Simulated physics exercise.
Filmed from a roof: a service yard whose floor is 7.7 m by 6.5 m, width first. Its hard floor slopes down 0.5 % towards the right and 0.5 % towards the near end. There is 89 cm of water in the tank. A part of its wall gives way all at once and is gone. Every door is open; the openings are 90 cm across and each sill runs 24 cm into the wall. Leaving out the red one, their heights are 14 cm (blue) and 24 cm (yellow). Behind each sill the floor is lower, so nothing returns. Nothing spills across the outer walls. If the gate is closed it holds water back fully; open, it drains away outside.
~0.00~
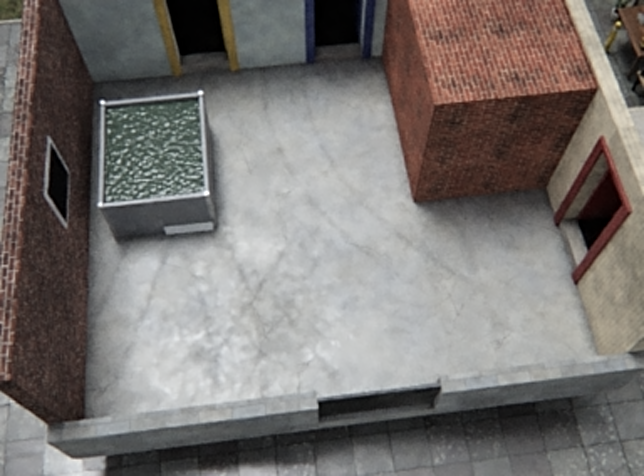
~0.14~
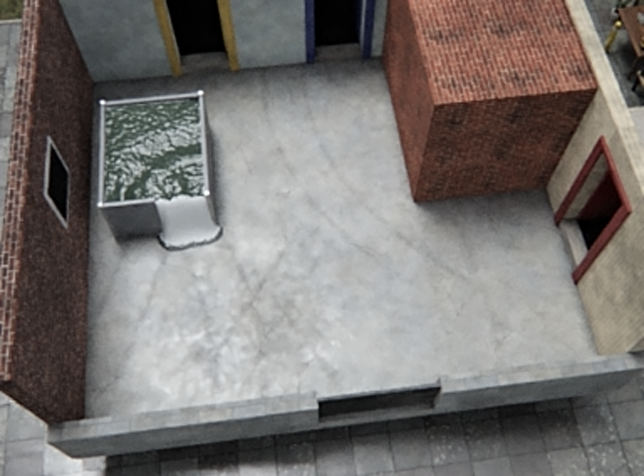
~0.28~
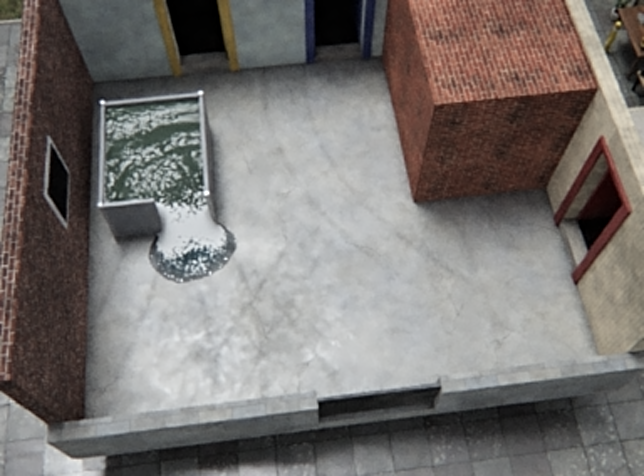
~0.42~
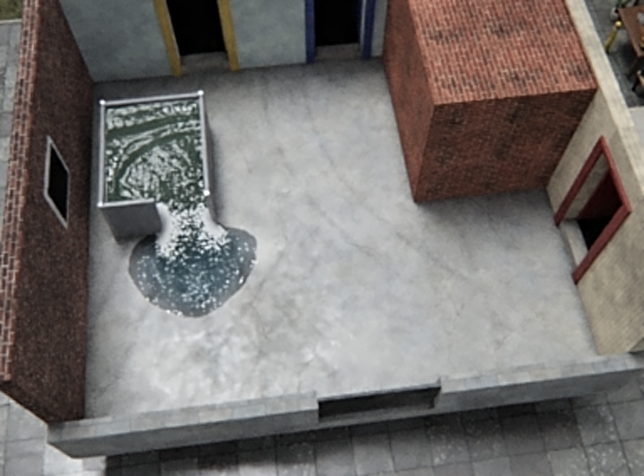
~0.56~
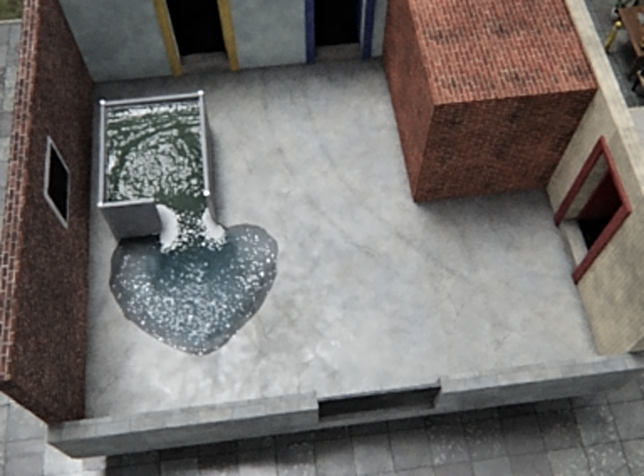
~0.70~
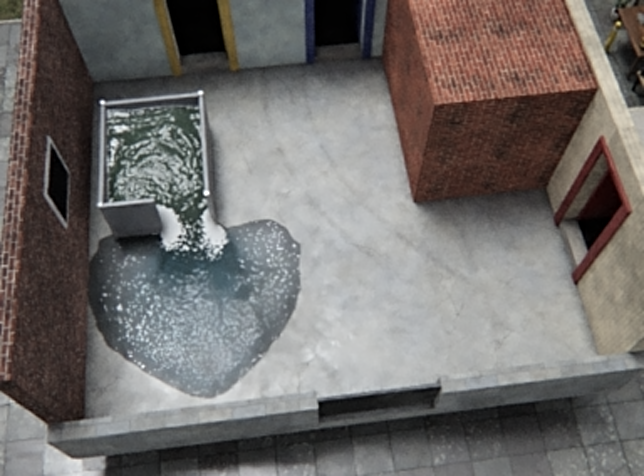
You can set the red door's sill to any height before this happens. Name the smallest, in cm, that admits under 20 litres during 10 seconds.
At least 13.5 cm or so.
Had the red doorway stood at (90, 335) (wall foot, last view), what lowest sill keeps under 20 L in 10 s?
About 12.0 cm.
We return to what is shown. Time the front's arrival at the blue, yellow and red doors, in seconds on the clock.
Blue not within the 10 s, yellow 7.0 s, red 3.4 s.
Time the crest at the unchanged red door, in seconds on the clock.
At about 7.0 s.
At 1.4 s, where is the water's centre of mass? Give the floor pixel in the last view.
Around (181, 232).
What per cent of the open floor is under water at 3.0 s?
About 40 per cent.
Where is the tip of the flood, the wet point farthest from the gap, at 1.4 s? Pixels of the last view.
Around (371, 400).
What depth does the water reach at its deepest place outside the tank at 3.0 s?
About 26 cm.
After 1.4 s water covers 30 % of the floor, deepest (42 cm) near (201, 234); it has not reached the red door.
After 3.0 s water covers 40 % of the floor, deepest (26 cm) near (190, 235); it has not reached the red door.
After 10.0 s water covers 80 % of the floor, deepest (16 cm) near (585, 373); 13 cm at the red door, 0 litres in over its 22 cm sill.
At the red door as built, the water arrived by 3.5 s and peaked near 19 cm at 7.2 s.
With a sill of 12.5 cm, 28 litres would have come in within the 10 s; with 14.5 cm, 12 litres. So under 20 litres takes about 13.5 cm.
